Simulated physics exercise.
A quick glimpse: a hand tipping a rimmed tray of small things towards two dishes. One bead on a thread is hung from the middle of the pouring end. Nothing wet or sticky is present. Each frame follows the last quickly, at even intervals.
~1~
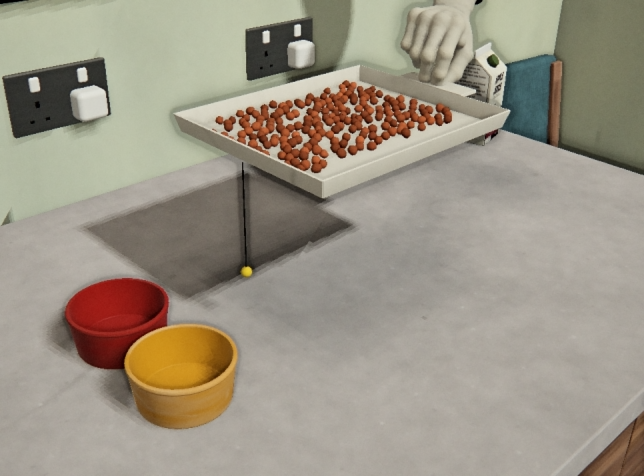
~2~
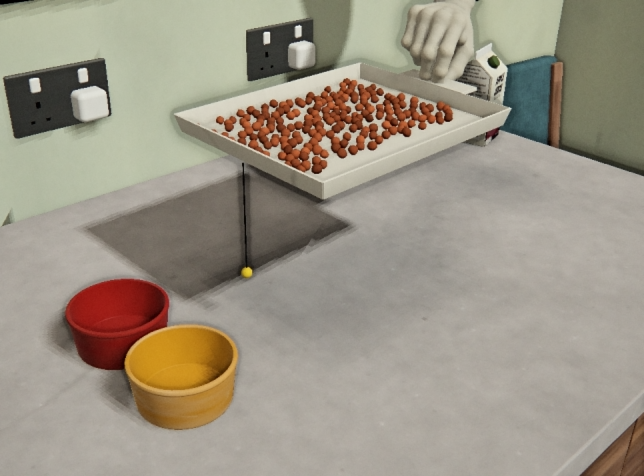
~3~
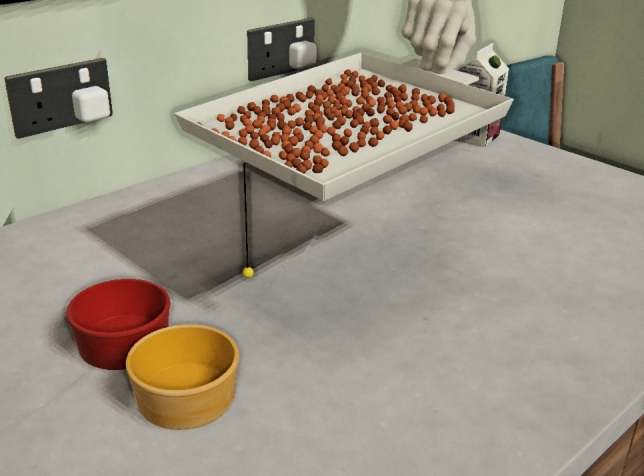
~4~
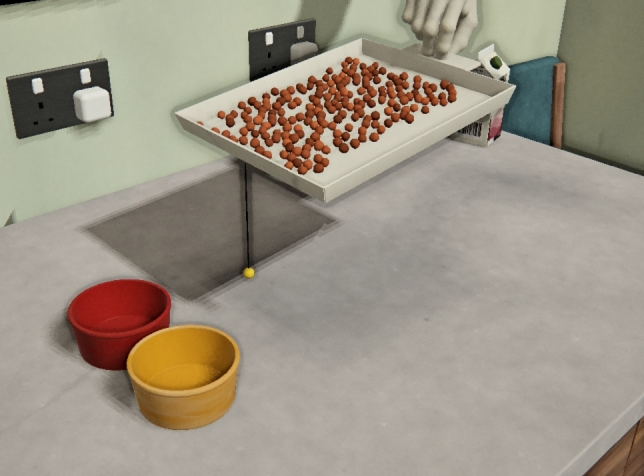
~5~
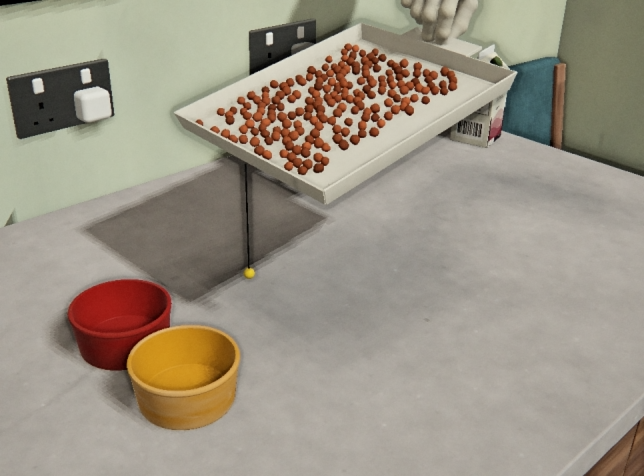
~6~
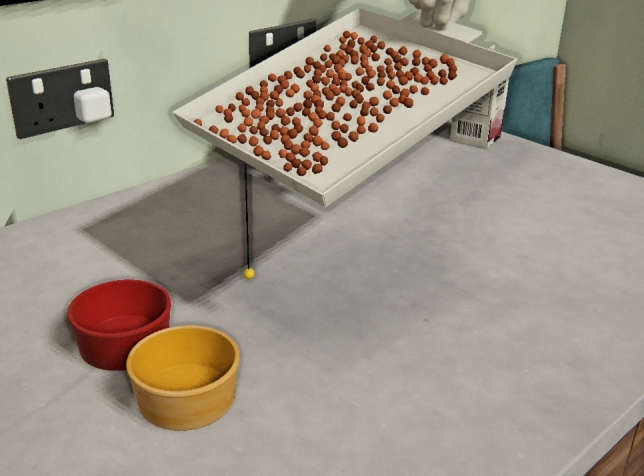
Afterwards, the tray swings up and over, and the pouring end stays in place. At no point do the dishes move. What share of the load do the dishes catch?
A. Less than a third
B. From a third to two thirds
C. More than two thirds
A.
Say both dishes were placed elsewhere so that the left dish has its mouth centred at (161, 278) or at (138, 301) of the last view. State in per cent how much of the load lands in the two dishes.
50 %, 30 %.
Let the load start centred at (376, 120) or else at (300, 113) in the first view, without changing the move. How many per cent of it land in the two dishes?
It would be roughly 10 per cent for the first and roughly 30 per cent for the second.
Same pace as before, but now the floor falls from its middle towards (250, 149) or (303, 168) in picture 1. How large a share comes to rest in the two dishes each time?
In order: About 10, then 0 percent.
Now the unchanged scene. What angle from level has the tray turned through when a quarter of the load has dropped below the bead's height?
About 110 degrees.
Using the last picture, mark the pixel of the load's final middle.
Resting centre, last frame: Roughly (237, 366).
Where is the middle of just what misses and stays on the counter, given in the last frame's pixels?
Approximately (255, 368).
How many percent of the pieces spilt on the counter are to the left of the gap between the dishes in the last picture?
Estimate: Near 0 per cent.
Soon after the last picture, tray tipped steeply; nearly all on the tray; a stray few in the air.
A little later, tray tipped right over; nearly all on the tray; a stray few in the right dish; a small part outside both; a stray few in the air.
Later still, tray tipped past a quarter turn; a small part in the right dish; a small part in the left dish; most outside both.
At rest, tray tipped past a quarter turn; a small part in the right dish; a small part in the left dish; most outside both.
